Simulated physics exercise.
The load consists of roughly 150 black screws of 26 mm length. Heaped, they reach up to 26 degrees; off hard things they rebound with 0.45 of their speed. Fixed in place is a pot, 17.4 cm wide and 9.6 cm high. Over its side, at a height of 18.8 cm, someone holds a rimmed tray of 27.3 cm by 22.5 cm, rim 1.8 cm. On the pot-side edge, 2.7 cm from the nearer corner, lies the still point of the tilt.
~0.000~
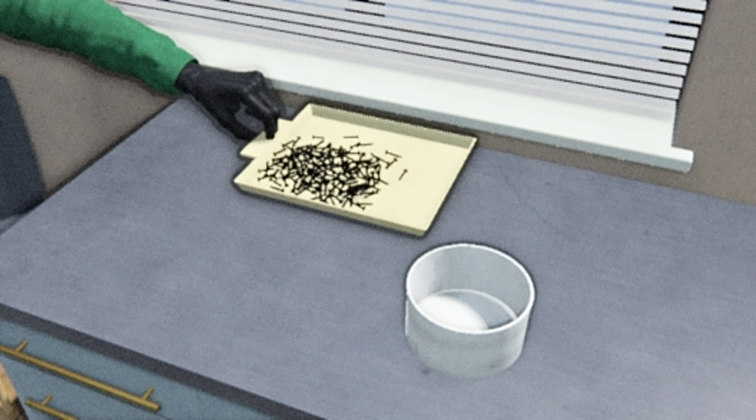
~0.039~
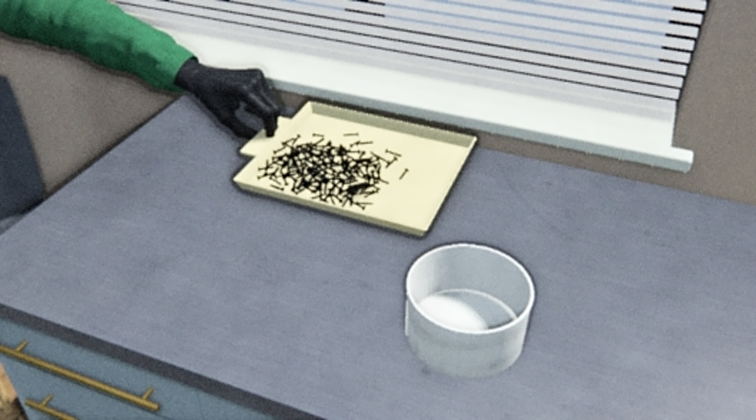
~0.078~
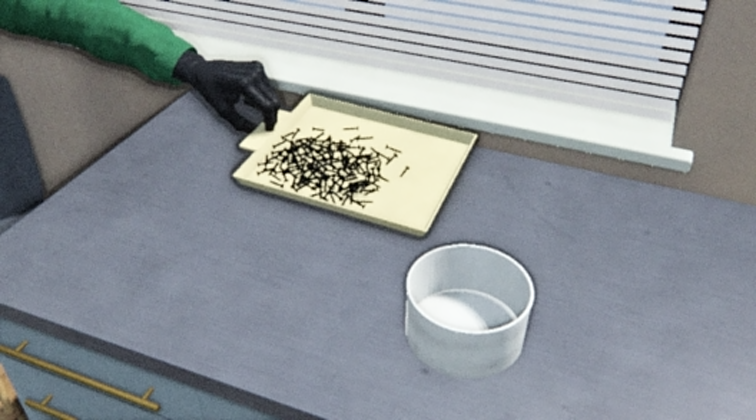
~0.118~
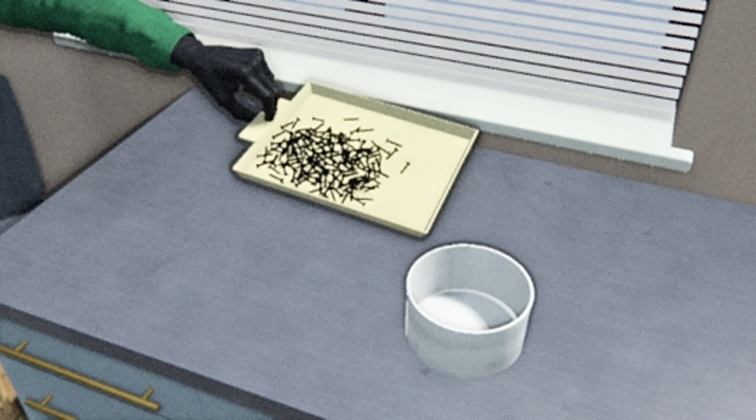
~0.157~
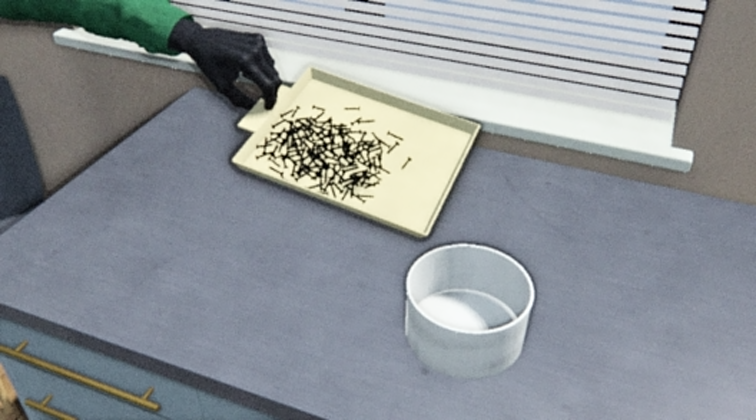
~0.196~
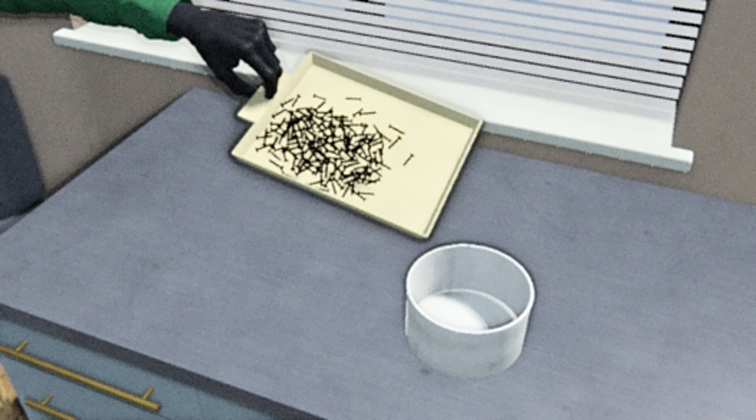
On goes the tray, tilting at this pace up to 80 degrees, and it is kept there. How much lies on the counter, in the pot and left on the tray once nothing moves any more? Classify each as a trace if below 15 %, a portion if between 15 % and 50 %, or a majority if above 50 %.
Counter: A portion. Pot: A majority. Tray: A trace.
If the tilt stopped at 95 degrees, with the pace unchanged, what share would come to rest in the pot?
I'd put it at close to 70 per cent.
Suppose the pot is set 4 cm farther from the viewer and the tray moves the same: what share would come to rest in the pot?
Estimated share: Around 10 in a hundred.
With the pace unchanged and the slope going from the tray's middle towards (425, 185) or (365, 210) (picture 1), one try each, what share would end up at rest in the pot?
First try: Around 65 percent; second try: Around 20 percent.
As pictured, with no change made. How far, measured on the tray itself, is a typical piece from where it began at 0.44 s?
It has moved some 4 cm from its start.
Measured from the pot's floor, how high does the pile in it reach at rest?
Roughly 2.5 cm up.
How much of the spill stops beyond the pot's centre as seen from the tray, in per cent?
I'd put it close to 70 per cent.
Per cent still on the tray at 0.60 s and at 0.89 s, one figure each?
Earlier moment 85, later moment 0.
Then, at 0.44 s, tilt 49 degrees; the tray holds 100 %, the pot 0 %.
Then, at 0.60 s, tilt 70 degrees; the tray holds 85 %, the pot 0 %.
After 0.89 s, tilt 80 degrees; the tray holds 0 %, the pot 70 %.
By 2.0 s all is still; counter 30 %, pot 70 %, tray 0 %.
